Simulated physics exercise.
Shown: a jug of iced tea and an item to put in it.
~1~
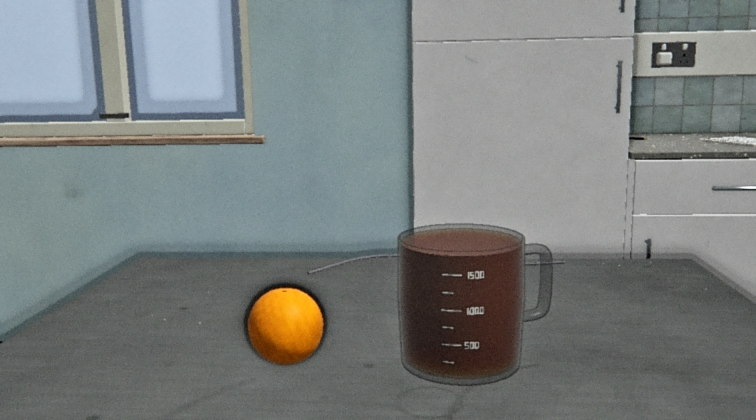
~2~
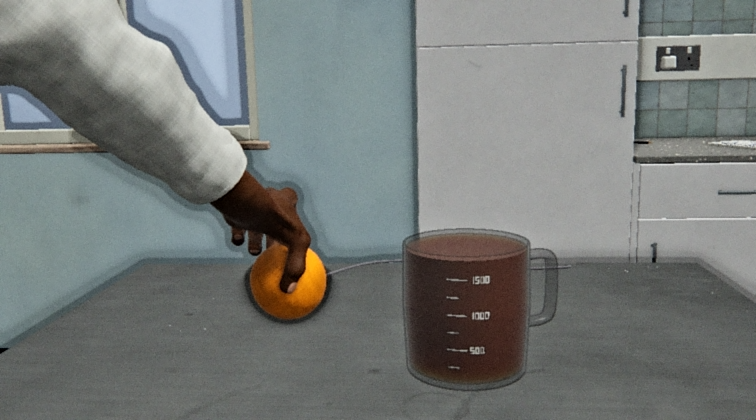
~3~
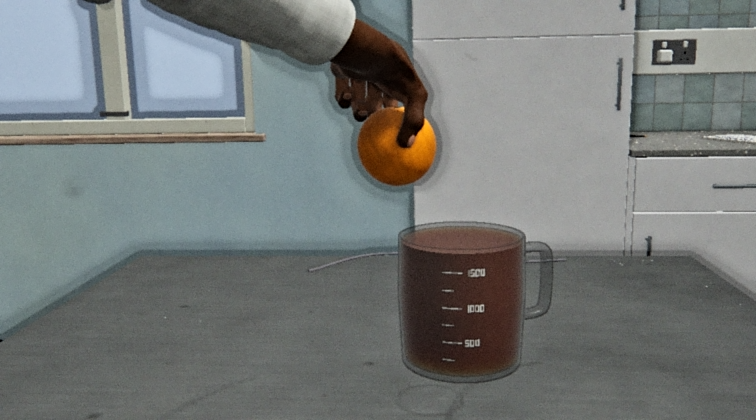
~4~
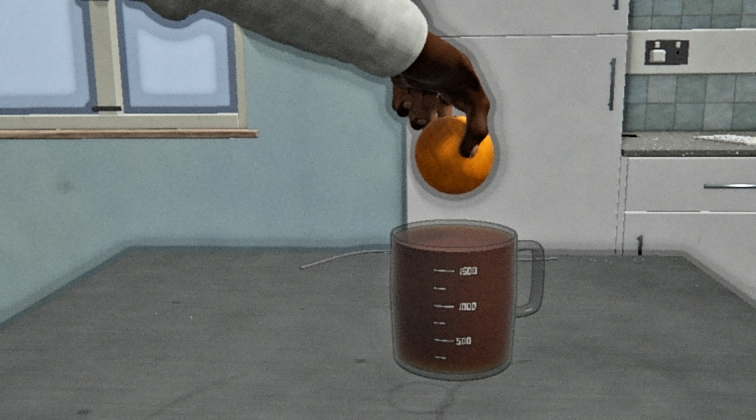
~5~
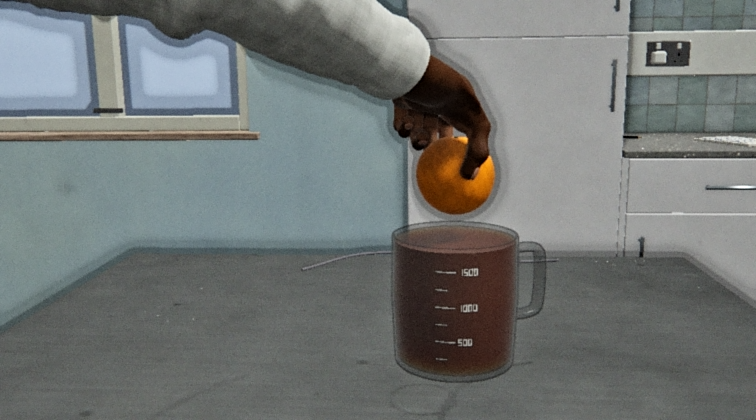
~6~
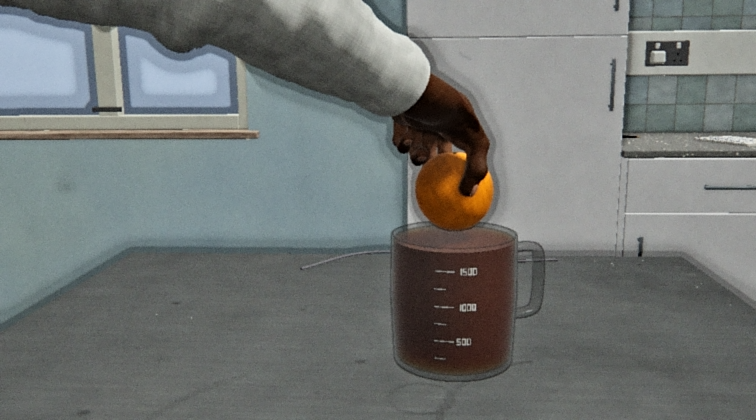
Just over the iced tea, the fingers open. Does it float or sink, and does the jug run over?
What you'd see is that the thing keeps afloat while the jug spills some.
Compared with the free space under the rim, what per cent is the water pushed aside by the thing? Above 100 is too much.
That's roughly 320 percent.
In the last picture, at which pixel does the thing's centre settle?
Roughly at (453, 255).
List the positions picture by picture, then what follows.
In the first picture, the orange lies on the top at (286, 326); jug (461, 296) nearly full.
The second picture shows a hand picks up the orange at (289, 281); jug nearly full, surface at (466, 247).
In the third picture, the orange is carried over at (397, 146); jug (461, 294) nearly full.
In the fourth picture, the orange is above the jug at (454, 155); jug nearly full, surface at (453, 238).
The fifth picture shows the orange comes down at (455, 176); jug (454, 294) nearly full.
In the sixth picture, the orange is just over the surface at (454, 191); jug nearly full, surface at (454, 239).
Shortly, the orange enters the iced tea; the jug is full to the brim; the top is wet.
Then, the orange comes up again; the jug is full to the brim; the top is wet.
At the finish, the orange bobs at the top; the jug is full to the brim; the top is wet.
